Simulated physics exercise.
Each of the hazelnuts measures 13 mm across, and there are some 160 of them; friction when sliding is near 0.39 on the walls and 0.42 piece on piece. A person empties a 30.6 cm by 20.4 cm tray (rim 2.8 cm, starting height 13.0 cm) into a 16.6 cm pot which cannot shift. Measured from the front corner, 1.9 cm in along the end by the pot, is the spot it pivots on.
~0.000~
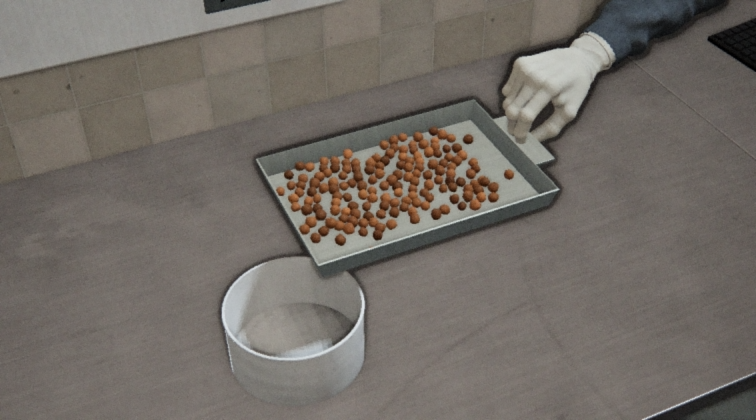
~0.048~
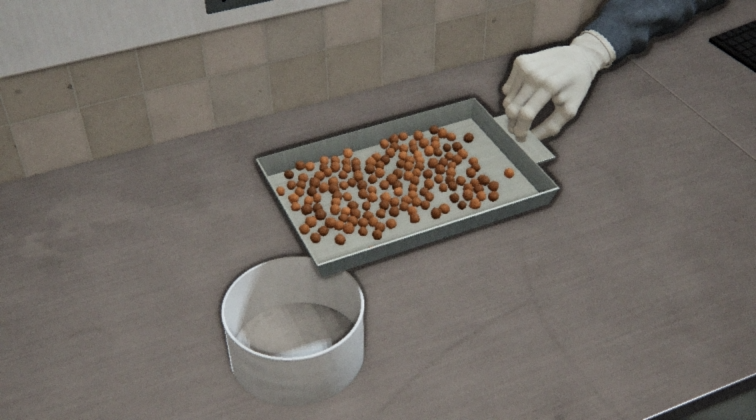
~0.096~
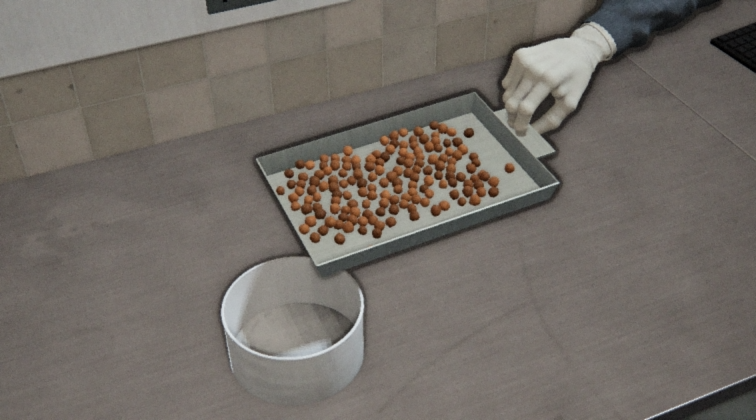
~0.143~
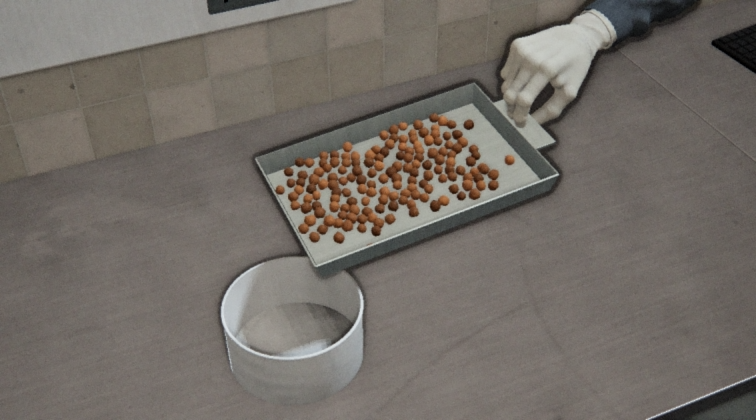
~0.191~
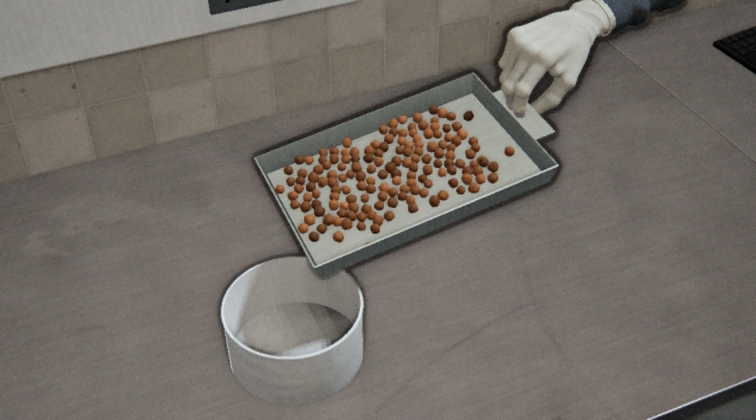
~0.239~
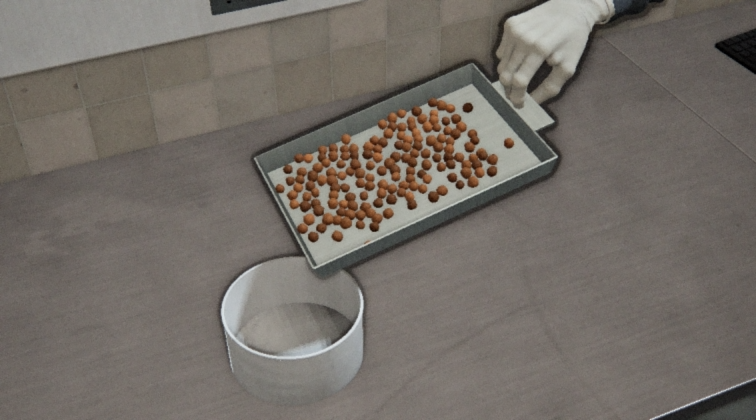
On a grey counter, a gloved hand slowly tilts a tray of hazelnuts beside a pot.
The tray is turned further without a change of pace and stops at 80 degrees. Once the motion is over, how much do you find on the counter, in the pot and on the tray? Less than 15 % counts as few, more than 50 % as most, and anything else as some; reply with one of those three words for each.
Here it is: Counter: Some, pot: Most, tray: Few.
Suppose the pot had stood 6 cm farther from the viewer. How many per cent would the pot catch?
Roughly 75 per cent.
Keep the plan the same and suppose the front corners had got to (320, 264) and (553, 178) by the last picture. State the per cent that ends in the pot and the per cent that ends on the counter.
Split: Pot = 65, counter = 25.
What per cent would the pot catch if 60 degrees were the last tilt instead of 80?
Around 5 in a hundred.
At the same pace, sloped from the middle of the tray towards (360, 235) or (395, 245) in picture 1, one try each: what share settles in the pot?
About 95 and 60 per cent.
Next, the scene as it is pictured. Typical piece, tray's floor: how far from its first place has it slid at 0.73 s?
8 cm.
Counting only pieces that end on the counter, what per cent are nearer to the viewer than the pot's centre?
Some 0 per cent.
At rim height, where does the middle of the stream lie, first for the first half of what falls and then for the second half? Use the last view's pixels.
Earlier half at about (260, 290), later half at about (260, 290) in pixels.
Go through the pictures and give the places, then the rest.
Tray tilt 0 degrees, front corners at (322, 259) and (551, 187); middle of the pieces at (384, 186); pot at (293, 305), in the first frame.
Tray tilt 1 degrees, front corners at (322, 259) and (551, 186); middle of the pieces at (384, 185), in the second frame.
Tray tilt 3 degrees, front corners at (321, 260) and (551, 181); middle of the pieces at (384, 183), in the third frame.
Tray tilt 5 degrees, front corners at (319, 260) and (550, 173), lowest corner left front; middle of the pieces at (383, 179), in the fourth frame.
Tray tilt 9 degrees, front corners at (318, 261) and (550, 164), lowest corner left front; middle of the pieces at (383, 175), in the fifth frame.
Tray tilt 12 degrees, front corners at (317, 262) and (549, 156), lowest corner left front; middle of the pieces at (382, 171); pot at (292, 305). The tray's pace is about 65 degrees a second, in the sixth frame.
After 0.73 s, tilt 44 degrees; the tray holds 100 %, the pot 0 %.
After 1.06 s, tilt 66 degrees; the tray holds 100 %, the pot 0 %.
After 1.49 s, tilt 80 degrees; the tray holds 65 %, the pot 15 %.
By 3.3 s all is still; counter 30 %, pot 70 %, tray 0 %.
